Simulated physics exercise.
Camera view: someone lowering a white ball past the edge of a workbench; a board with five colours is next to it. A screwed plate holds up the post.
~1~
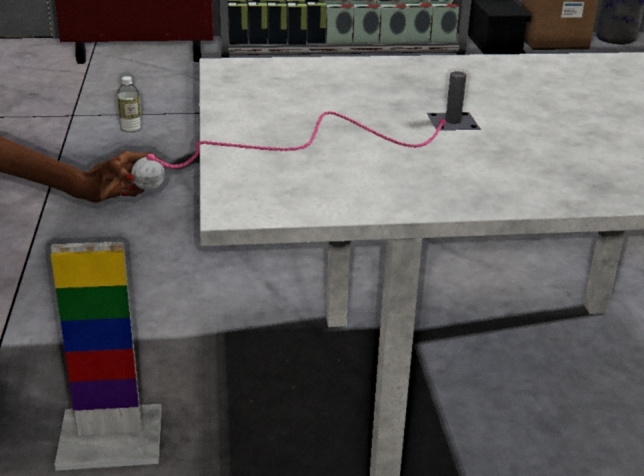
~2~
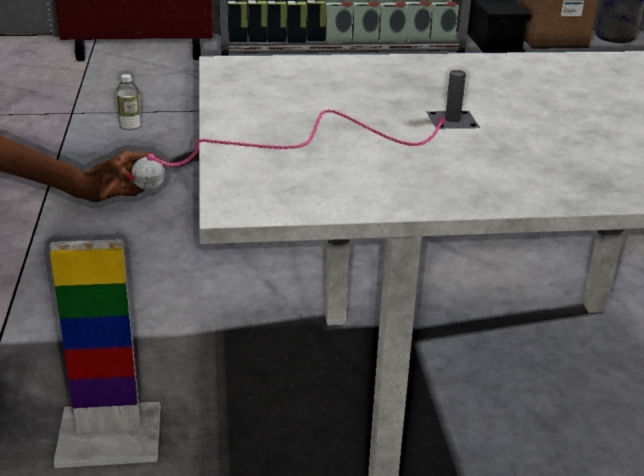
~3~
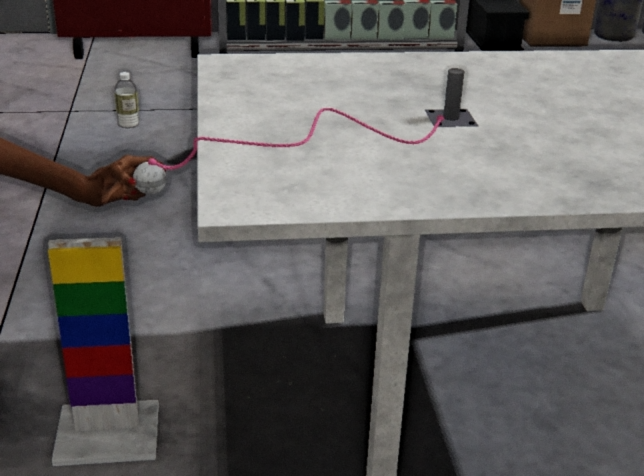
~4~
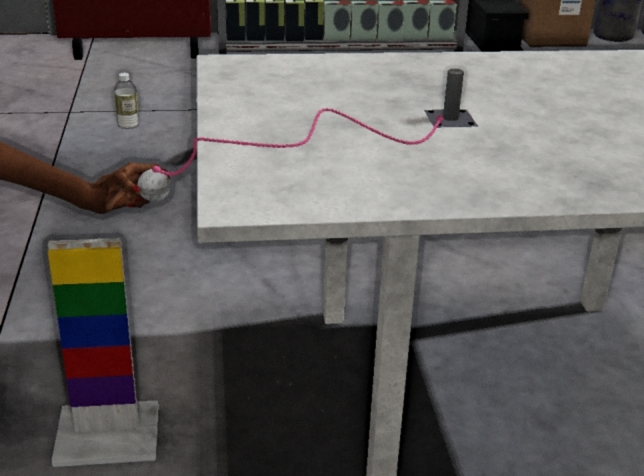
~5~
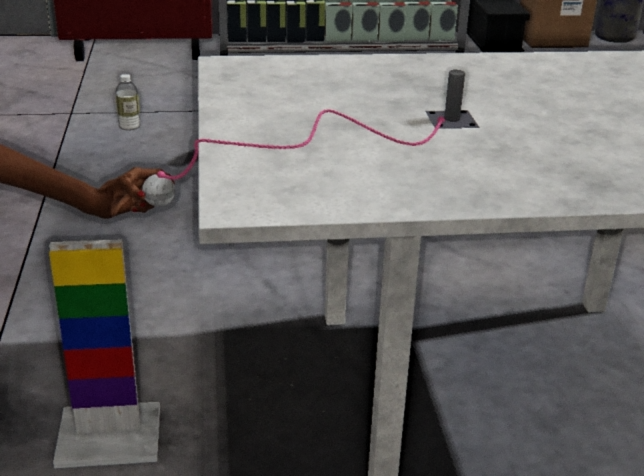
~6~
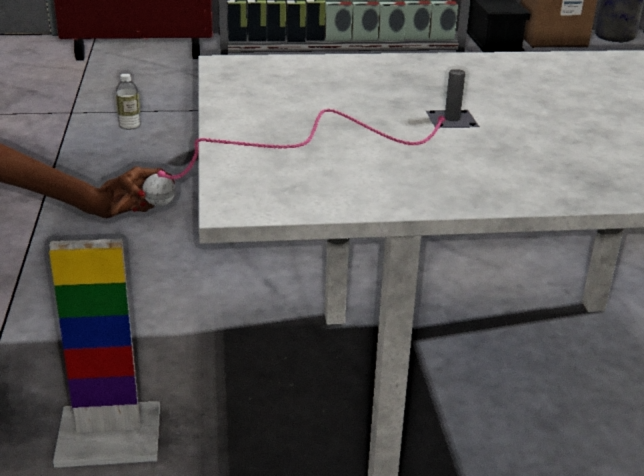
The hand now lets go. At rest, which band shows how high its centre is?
The blue band shows it.
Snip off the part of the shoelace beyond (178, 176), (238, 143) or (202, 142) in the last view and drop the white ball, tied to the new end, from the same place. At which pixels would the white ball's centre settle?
Try 1: (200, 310); try 2: (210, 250); try 3: (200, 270).
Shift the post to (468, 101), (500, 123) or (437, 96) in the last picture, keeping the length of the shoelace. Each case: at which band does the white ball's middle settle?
Going case by case, it's green, green and finally blue.
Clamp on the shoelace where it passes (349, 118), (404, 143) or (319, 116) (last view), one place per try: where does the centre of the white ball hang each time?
It ends up near (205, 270) the first time, (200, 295) the second and (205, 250) the third.
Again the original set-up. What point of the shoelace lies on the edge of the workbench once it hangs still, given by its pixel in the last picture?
The piece you want is at about (314, 129).
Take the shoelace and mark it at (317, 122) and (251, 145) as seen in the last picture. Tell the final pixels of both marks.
They finish close to (220, 135) and close to (201, 220).
A little later, ball near (226, 318); level with blue.
Next, ball near (198, 325); level with blue.
When it is over, ball near (207, 326); level with blue. At blue.
